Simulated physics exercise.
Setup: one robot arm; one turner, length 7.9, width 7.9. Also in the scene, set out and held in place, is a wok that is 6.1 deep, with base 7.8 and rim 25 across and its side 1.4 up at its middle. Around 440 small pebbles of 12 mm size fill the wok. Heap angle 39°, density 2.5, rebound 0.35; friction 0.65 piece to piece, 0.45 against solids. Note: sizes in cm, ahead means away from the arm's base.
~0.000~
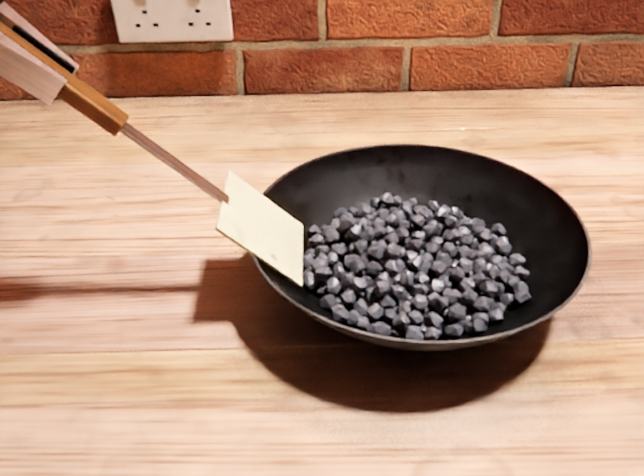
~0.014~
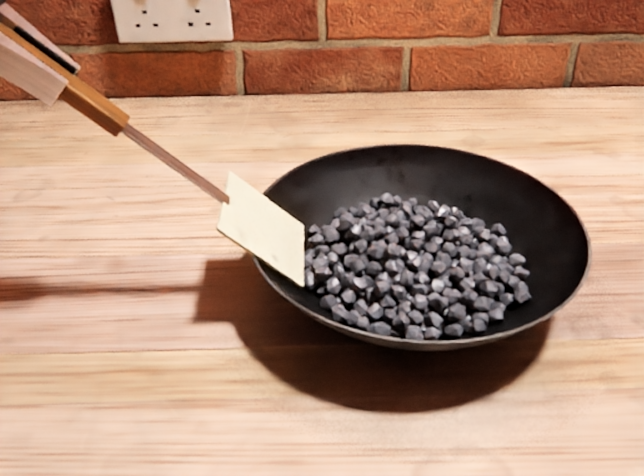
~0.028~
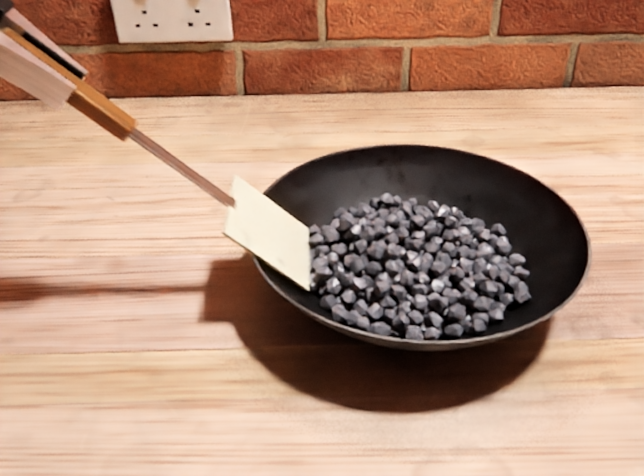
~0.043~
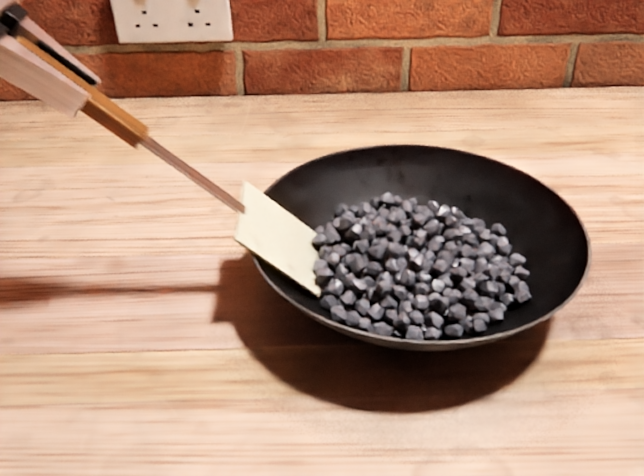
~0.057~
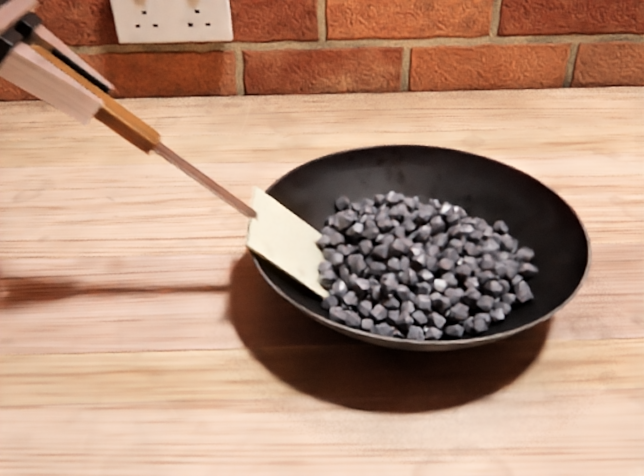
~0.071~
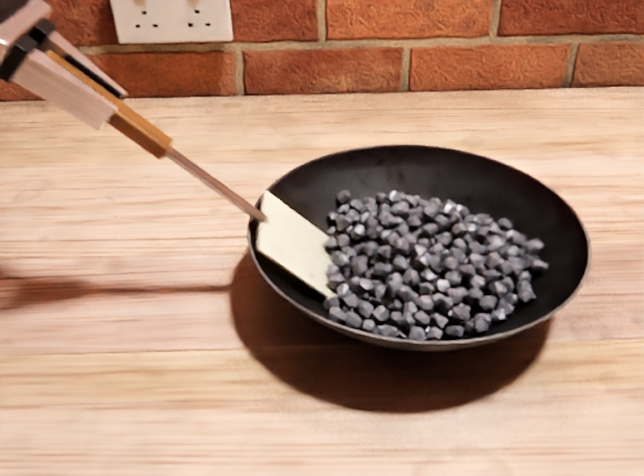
A robot arm slid a pale, flat turner a short way down and to the right into a black wok on a wooden counter, nudging the heap of small dark grey pebbles slightly to the right.
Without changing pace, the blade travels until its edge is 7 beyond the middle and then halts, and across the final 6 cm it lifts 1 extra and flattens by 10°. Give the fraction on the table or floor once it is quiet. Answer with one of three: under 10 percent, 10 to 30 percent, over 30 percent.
10 to 30 percent.
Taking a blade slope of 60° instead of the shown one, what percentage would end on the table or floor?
Estimate for that slope: Some 20 per cent.
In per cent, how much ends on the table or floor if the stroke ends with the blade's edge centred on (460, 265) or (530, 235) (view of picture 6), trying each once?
First try about 0 percent, second about 40 percent.
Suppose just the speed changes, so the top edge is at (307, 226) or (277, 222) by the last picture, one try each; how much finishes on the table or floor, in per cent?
That comes to some 45 and some 35 percent, in that order.
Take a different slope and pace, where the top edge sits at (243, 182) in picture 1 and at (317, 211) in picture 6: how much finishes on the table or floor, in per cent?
I'd put it at roughly 40 per cent.
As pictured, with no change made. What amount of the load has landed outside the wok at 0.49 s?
About 20 per cent.
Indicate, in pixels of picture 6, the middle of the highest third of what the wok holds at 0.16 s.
(485, 240).
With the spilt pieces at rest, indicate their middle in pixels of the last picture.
Roughly (629, 287).
After 0.16 s, sloping 44°, highest piece 6 above the table; 443 in the wok.
After 0.25 s, sloping 40°, highest piece 8 above the table; 440 in the wok, 3 on the blade or in flight.
After 0.49 s, sloping 34°, highest piece 8 above the table; 344 in the wok, 88 on the table or floor, 11 on the blade or in flight.
After 1.54 s, sloping 34°, highest piece 7 above the table; 342 in the wok, 101 on the table or floor.
At rest, 342 in the wok, 101 on the table or floor. That is 23 % on the table or floor.
